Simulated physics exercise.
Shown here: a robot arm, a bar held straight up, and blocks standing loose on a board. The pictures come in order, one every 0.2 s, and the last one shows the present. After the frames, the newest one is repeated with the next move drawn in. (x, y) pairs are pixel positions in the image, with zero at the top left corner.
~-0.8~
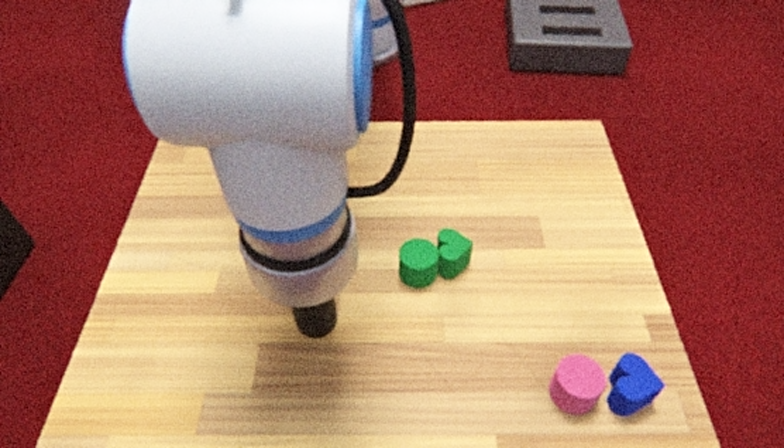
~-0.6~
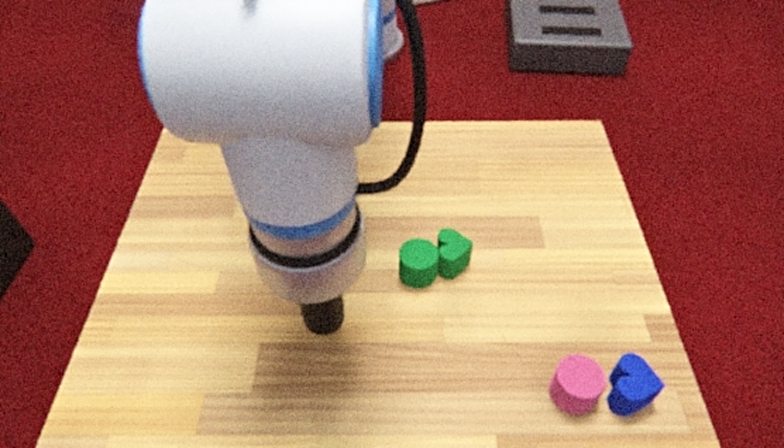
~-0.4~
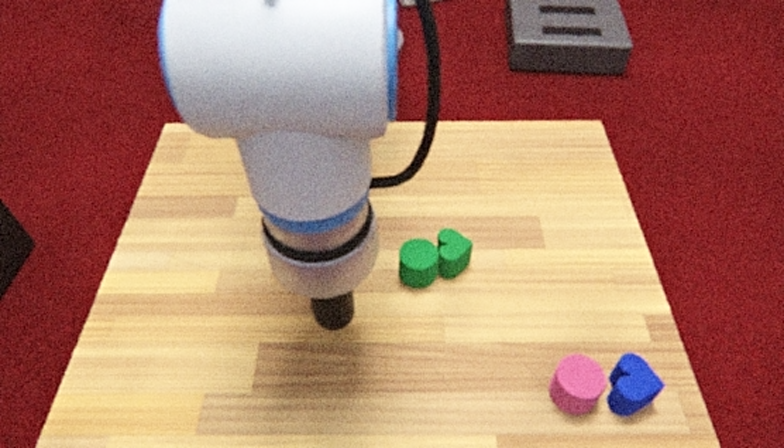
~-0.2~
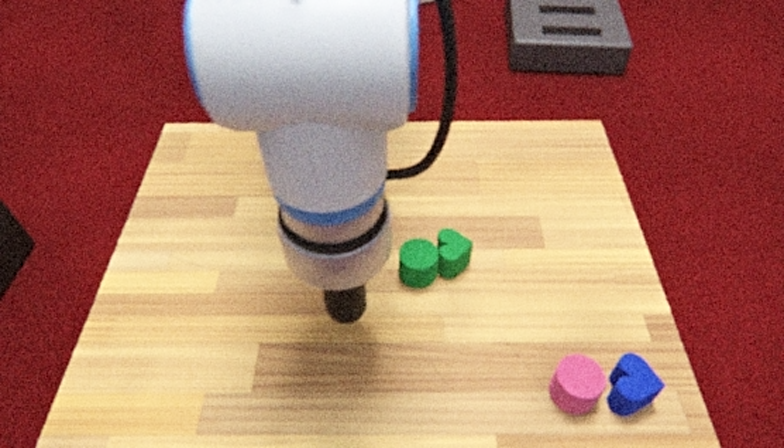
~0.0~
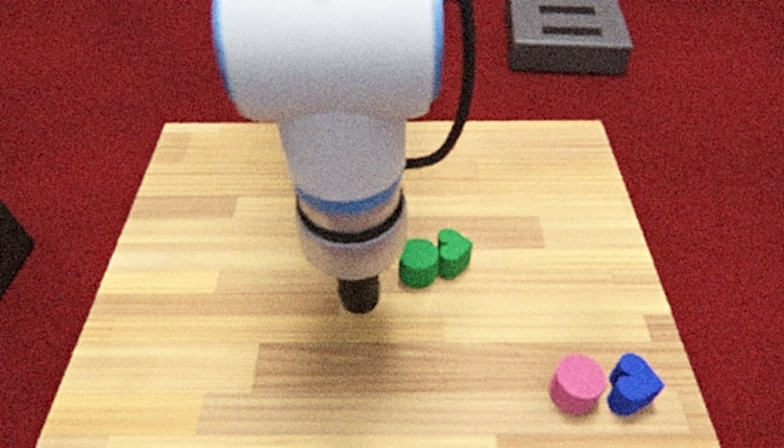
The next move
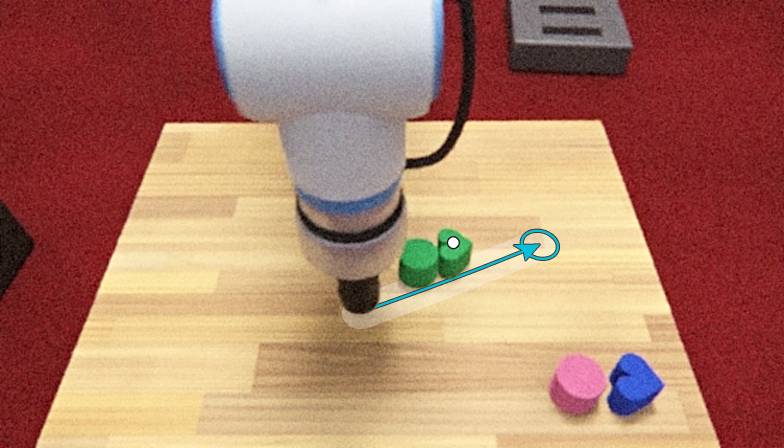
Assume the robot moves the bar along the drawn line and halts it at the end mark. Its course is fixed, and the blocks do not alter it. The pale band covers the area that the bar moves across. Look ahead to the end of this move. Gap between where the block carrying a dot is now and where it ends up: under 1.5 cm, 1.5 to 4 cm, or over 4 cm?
By the end of the path, it will have gone past 4 cm.
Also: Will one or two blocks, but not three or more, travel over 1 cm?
Yes
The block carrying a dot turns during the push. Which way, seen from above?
Verdict: Counterclockwise.
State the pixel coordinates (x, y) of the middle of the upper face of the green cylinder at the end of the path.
If I read the scene right, the answer is (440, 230).
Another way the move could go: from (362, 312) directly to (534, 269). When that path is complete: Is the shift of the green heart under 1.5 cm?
I'd say no.
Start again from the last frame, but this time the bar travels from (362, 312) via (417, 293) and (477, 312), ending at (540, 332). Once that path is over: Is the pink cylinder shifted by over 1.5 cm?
My answer is no.
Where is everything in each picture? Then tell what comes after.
Tip of the bar at (317, 321), middles of tops, green cylinder at (419, 253), green heart at (453, 243), in the first frame.
Bar at (325, 318), nothing pushed, in the second frame.
Bar at (335, 314), nothing pushed, in the third frame.
Bar at (347, 307), nothing pushed, in the fourth frame.
Bar at (360, 298), green cylinder at (419, 253), green heart at (453, 243), in the fifth frame.
The line goes from (362, 312) directly to (540, 245); the dot is on the green heart.
On the path given first. One third of the way, bar at (427, 275); green cylinder at (435, 238); green heart at (467, 237).
Two thirds of the way, bar at (488, 252); green cylinder at (440, 230); green heart at (488, 217), turned 45° anticlockwise.
At the end, bar at (544, 230); green cylinder at (440, 230); green heart at (497, 212), turned 100° anticlockwise.
